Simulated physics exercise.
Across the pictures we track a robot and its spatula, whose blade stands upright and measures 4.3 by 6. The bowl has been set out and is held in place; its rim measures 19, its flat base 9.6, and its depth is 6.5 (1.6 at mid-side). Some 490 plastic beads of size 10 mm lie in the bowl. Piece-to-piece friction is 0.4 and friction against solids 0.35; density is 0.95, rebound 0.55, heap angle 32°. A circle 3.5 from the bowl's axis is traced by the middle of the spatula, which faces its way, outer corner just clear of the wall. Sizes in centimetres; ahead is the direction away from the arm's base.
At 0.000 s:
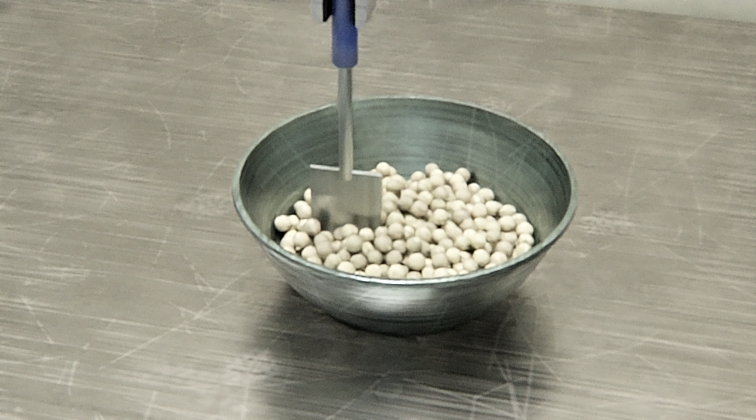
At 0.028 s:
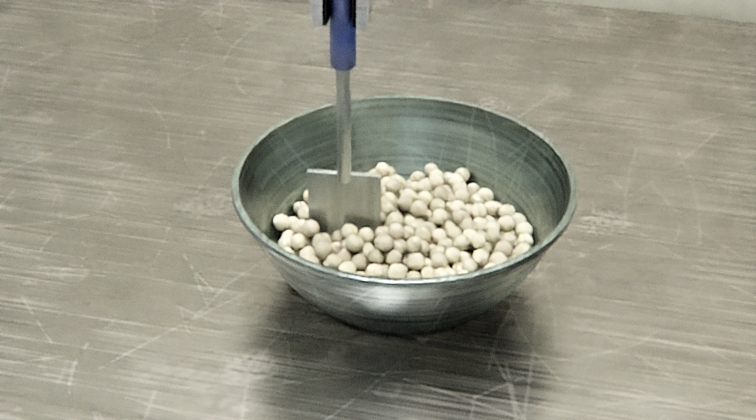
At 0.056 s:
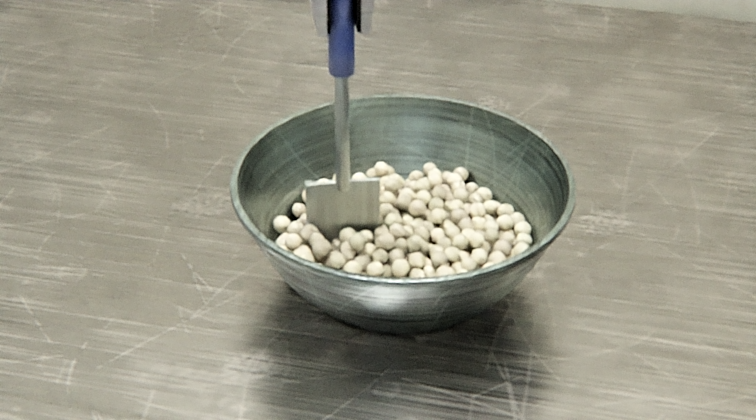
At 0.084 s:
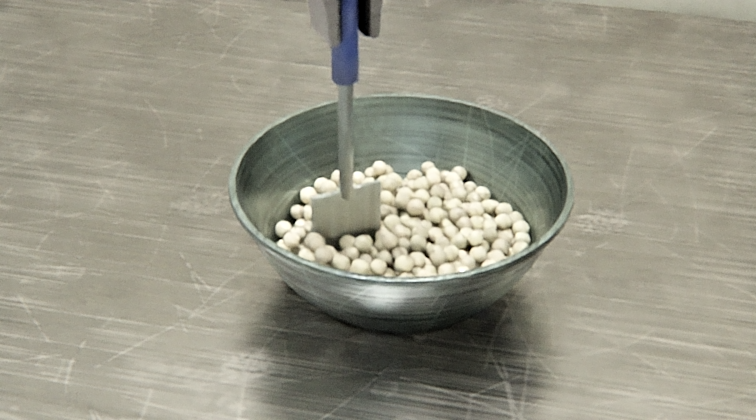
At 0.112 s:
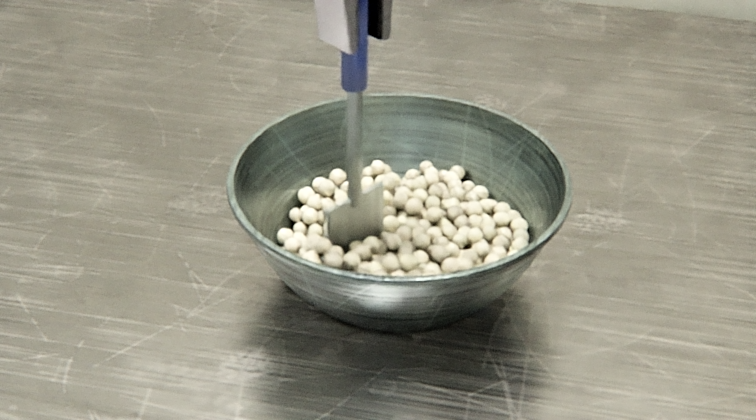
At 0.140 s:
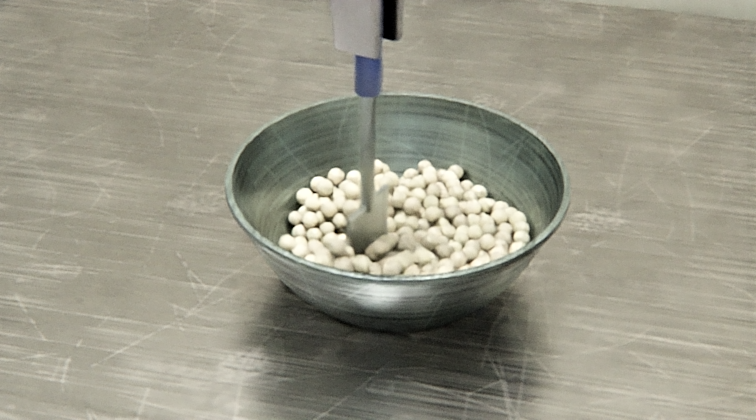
On a scratched metal surface, a metal bowl holds pale round beads, with a spatula on a blue shaft standing upright at the left of the heap. The blade shifts slightly toward the viewer, then sweeps right through the near beads, turning until it looks narrow as the gripper above rotates with it.
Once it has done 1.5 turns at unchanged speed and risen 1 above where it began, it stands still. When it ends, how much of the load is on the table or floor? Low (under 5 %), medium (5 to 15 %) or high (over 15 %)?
Low - under 5 %.
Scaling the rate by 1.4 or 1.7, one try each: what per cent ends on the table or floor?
First try close to 5, second close to 20, in per cent.
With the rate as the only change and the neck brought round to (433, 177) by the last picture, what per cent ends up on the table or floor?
Around 25 in a hundred.
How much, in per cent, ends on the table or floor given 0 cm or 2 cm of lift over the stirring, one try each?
I'd reckon around 0 and 0 per cent.
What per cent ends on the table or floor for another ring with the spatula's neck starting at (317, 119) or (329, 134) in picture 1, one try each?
Close to 5 per cent for the first and close to 10 per cent for the second.
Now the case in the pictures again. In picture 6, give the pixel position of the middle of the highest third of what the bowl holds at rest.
The centre is near pixel (472, 211).
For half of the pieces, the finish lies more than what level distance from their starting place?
I'd put it at roughly 8 centimetres.
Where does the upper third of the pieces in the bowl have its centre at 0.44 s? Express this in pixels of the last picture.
Around (415, 154).
After 0.44 s, 255° round, highest piece 8 above the table; 485 in the bowl, 3 in flight or on the tool.
After 0.73 s, 77° round, highest piece 7 above the table; 484 in the bowl, 4 on the table or floor.
After 1.08 s, 180° round, highest piece 6 above the table; 483 in the bowl, 5 on the table or floor.
After 1.78 s, 180° round, highest piece 6 above the table; 483 in the bowl, 5 on the table or floor.
In the end, 483 in the bowl, 5 on the table or floor. That is 1 % on the table or floor.
